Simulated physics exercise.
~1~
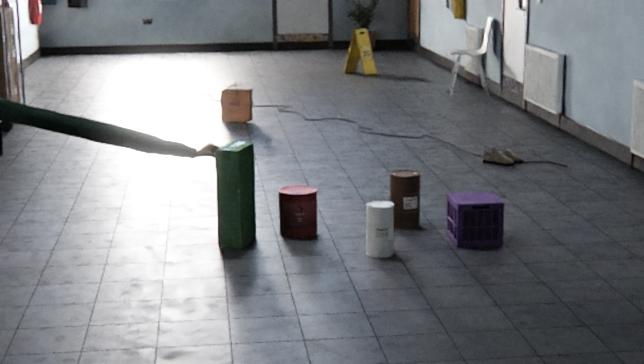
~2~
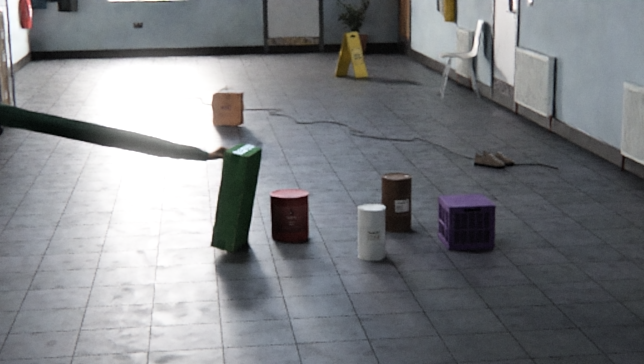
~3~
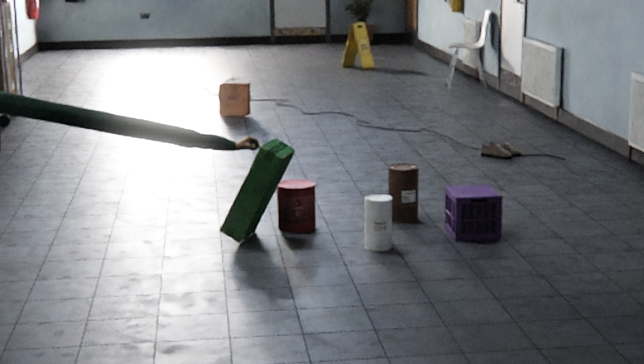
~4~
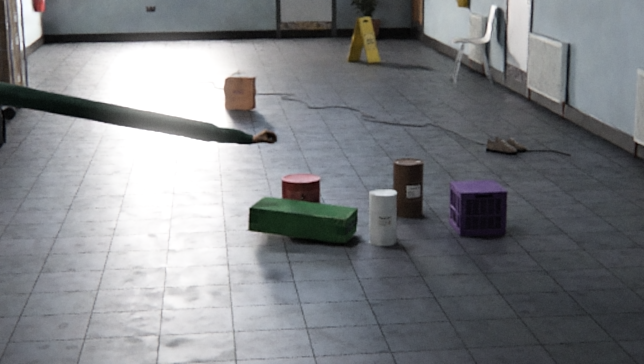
On a tiled floor in a large room, an arm in a green sleeve reaches in from the left and pushes an upright green box, which leans to the right and topples onto its side in front of a red pail, near a white canister.
